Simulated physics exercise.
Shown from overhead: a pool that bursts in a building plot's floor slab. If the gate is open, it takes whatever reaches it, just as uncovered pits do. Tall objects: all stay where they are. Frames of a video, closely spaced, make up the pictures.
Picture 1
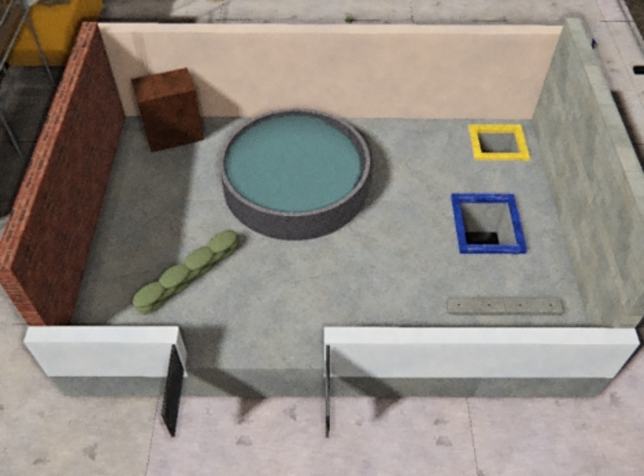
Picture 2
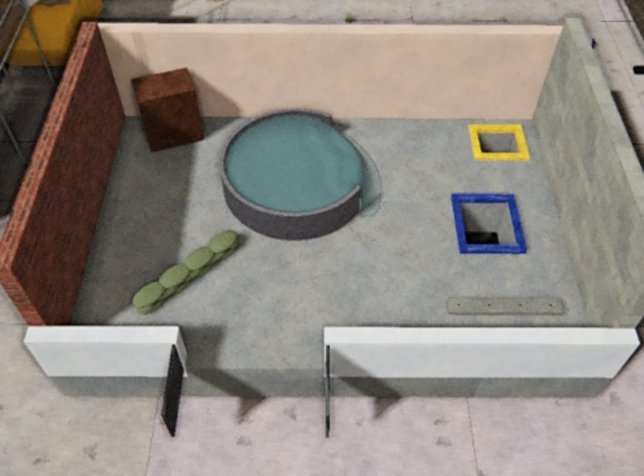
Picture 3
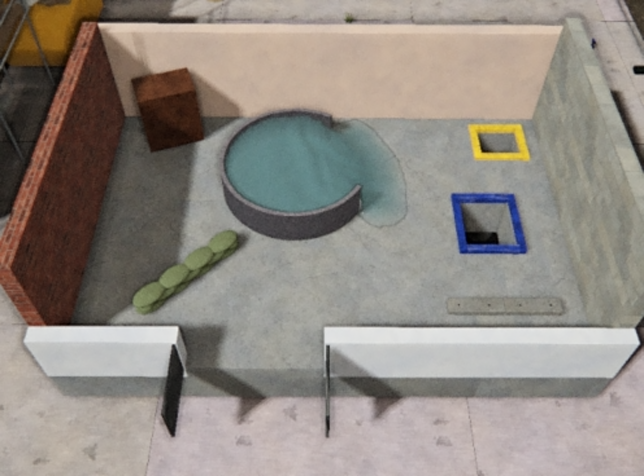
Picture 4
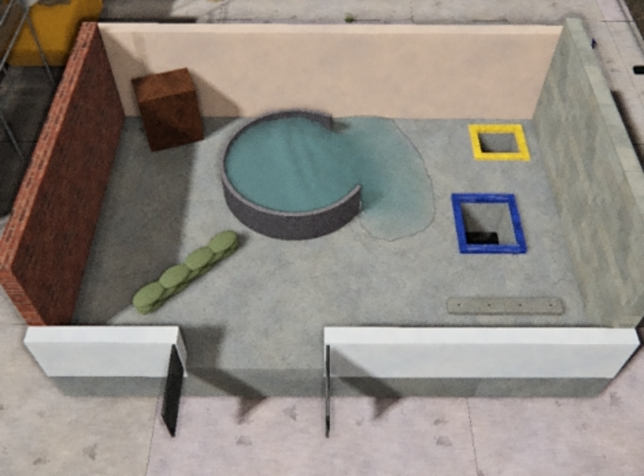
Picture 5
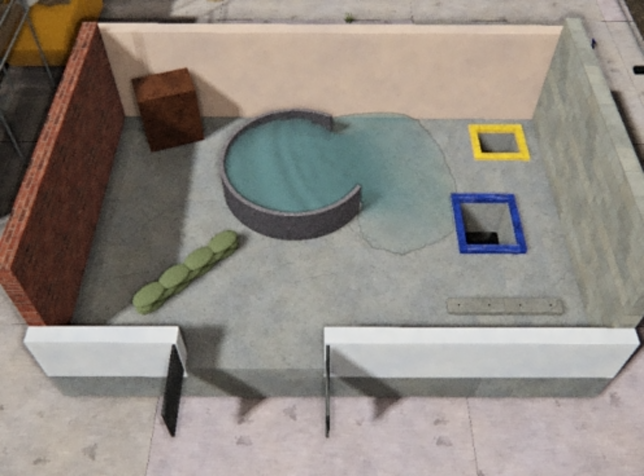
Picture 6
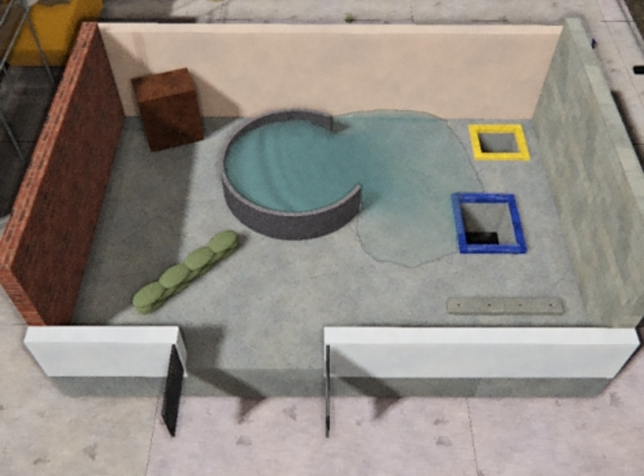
In a walled concrete yard, a round pool of still water broke open on its right side, and the water poured out and spread rightward across the floor to the blue-framed pit.
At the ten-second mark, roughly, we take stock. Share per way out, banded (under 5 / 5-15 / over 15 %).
Banded: Gate under 5 %, blue pit 5-15 %, yellow pit over 15 %.
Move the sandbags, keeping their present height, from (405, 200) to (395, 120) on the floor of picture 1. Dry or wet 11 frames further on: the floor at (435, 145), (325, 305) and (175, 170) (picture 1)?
Taking the points in order, the first is drenched, the second unwetted and the third unwetted.
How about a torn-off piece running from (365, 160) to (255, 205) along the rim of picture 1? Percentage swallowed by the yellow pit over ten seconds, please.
In percent, yellow takes 8.
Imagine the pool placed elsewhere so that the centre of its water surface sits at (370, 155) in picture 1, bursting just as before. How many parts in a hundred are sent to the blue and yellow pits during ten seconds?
Within ten seconds the blue pit collects 4 percent of the total and the yellow pit 50 percent.
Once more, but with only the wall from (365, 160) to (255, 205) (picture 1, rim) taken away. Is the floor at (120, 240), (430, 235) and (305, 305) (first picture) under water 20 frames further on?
First spot spared, second spot submerged, third spot submerged.
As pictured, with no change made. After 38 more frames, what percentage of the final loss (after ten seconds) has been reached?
Somewhere around 85 per cent, I'd say.
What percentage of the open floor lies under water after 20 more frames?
That works out at 45 %.
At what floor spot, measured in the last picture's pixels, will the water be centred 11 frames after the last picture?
The spot I would choose is (373, 176).
A moment on, water covers 25 % of the floor; the gate 0 %, the blue pit 2 %, the yellow pit 2 %.
Next, water covers 30 % of the floor; the gate 0 %, the blue pit 4 %, the yellow pit 9 %.
Then, water covers 45 % of the floor; the gate 0 %, the blue pit 6 %, the yellow pit 23 %.
Later, water covers 55 % of the floor; the gate 0 %, the blue pit 6 %, the yellow pit 33 %.
In the end, water covers 75 % of the floor; the gate 2 %, the blue pit 7 %, the yellow pit 38 %.
